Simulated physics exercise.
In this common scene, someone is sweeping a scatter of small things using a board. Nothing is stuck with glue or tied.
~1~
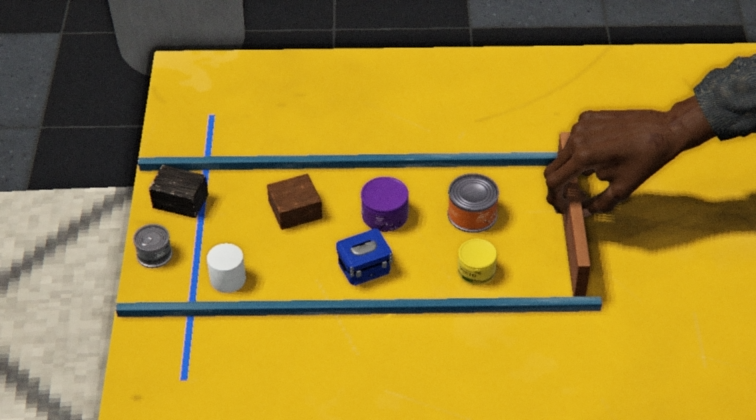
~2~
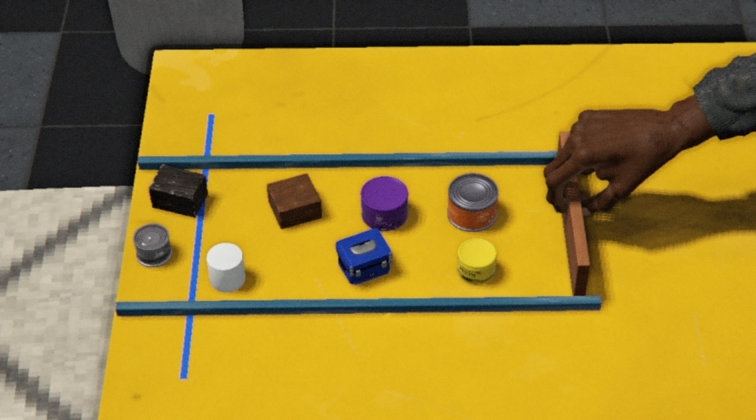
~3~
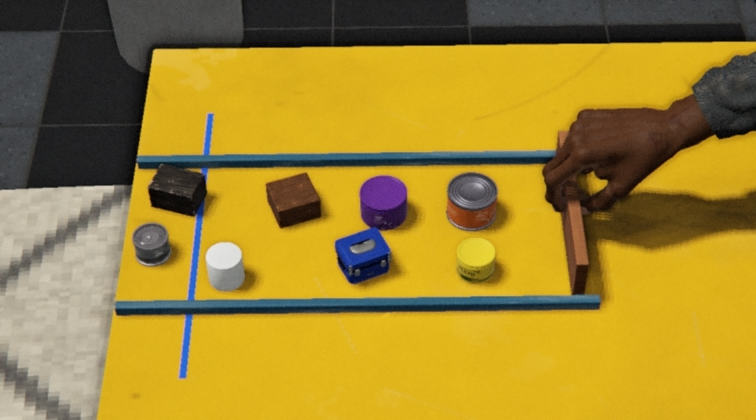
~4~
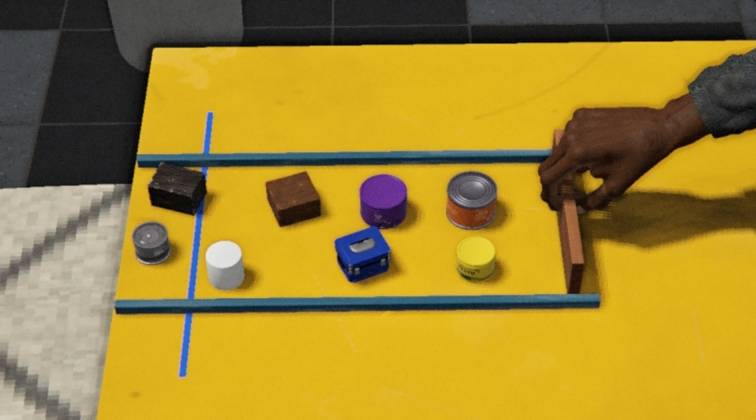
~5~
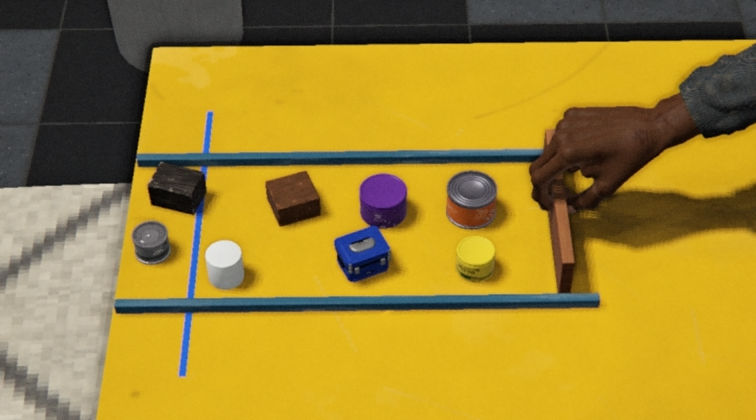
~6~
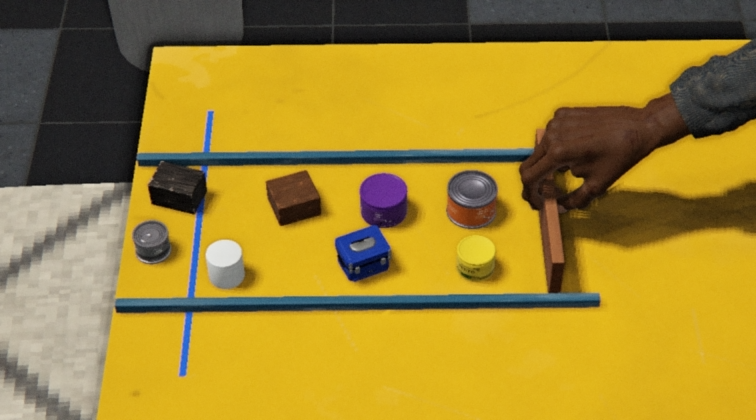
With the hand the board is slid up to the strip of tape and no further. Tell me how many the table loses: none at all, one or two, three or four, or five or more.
Ha, one or two come down.
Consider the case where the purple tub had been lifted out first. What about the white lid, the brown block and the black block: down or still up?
The white lid stays on, the brown block survives, the black block drops off.
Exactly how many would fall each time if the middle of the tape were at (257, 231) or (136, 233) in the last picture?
The first try gives 0, the second gives 8.
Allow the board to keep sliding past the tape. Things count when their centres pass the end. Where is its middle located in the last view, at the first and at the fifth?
At roughly (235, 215), then roughly (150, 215).
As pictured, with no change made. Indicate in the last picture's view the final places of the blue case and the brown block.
Looks like one lands around (168, 246), and the other around (164, 176).
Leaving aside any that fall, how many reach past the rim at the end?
That comes to 1 of them.
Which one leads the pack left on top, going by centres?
The purple tub finishes closest.
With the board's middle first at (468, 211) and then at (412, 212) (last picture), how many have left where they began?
The first number is 2, the next one 5.
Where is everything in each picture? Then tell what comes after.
The first frame shows grey pot (153, 246); black block (179, 192); white lid (227, 268); board (572, 214); tape (199, 236).
The second frame shows black block (179, 191); purple tub (384, 204).
The third frame shows white lid (225, 267); orange tin (472, 202).
The fourth frame shows grey pot (152, 244); yellow tub (476, 260).
The fifth frame shows black block (177, 188); brown block (293, 198).
The sixth frame shows grey pot (152, 242); black block (178, 188); white lid (225, 265); board (548, 210); tape (198, 232).
Soon after, none off yet; grey pot at rest near (152, 242); black block at rest near (178, 188); white lid at rest near (225, 265).
After that, none off yet; grey pot at rest near (152, 242); black block displaced about its own width near (141, 172); white lid displaced about its own width near (202, 267).
In the end, the number that fall off is one or two; gone, black block and grey pot.
